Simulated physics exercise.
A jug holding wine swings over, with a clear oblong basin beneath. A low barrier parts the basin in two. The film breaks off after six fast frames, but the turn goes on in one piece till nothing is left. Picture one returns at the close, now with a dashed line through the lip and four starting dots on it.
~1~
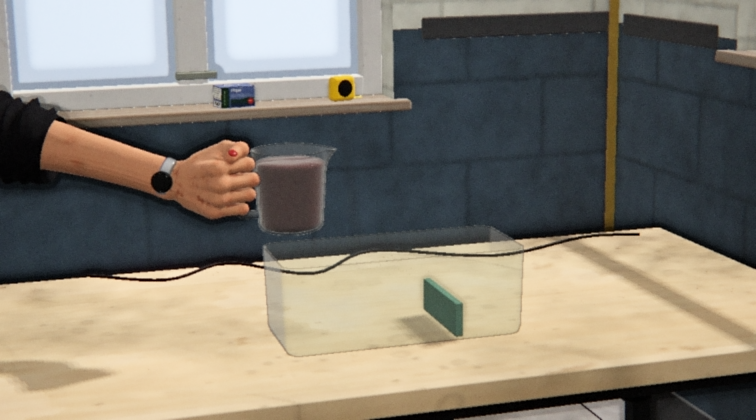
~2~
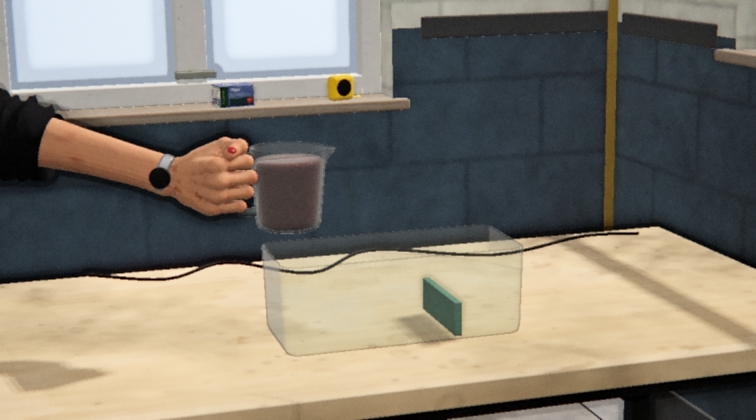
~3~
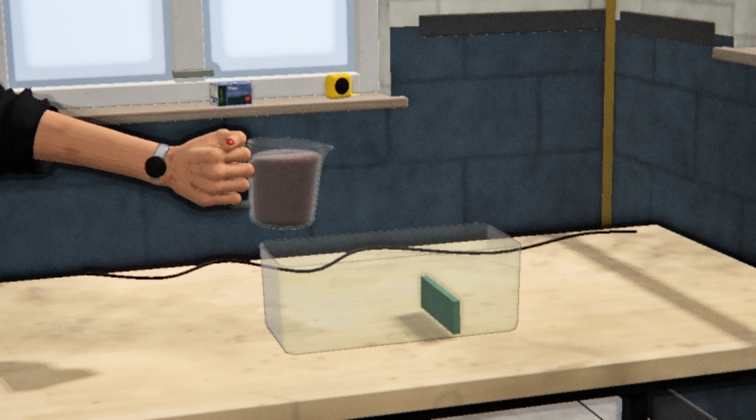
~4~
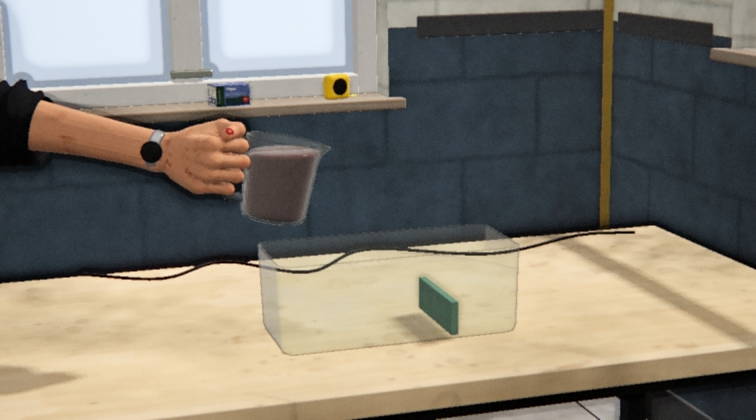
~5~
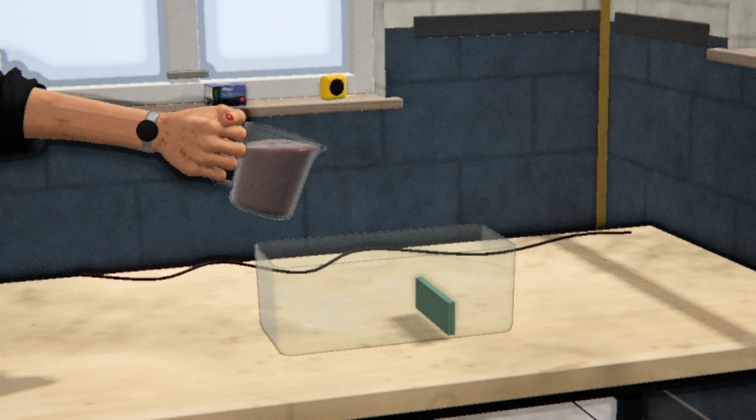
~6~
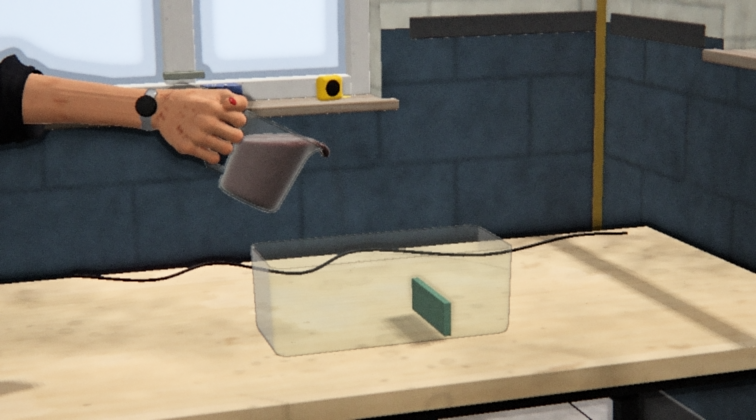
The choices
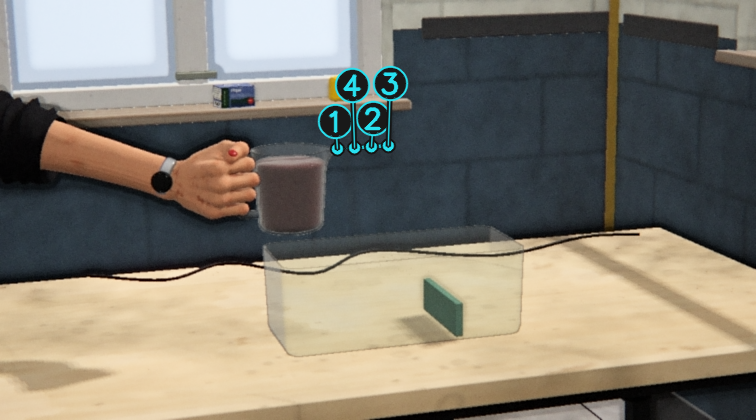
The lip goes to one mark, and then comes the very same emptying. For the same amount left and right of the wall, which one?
2 is best.
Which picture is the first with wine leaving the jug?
Picture 6.
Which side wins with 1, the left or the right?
The left one.
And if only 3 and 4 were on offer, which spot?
That would be 3.
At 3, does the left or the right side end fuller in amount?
More ends on the right.
In cyan, 1 at (337, 149); 2 at (371, 146); 3 at (388, 145); 4 at (354, 147).
If 1 is chosen, about 91 % ends left of the wall and 5 % right of it; 4 % is lost outside.
If 2 is chosen, about 52 % ends left of the wall and 47 % right of it.
If 3 is chosen, about 15 % ends left of the wall and 83 % right of it.
If 4 is chosen, about 94 % ends left of the wall and 4 % right of it.
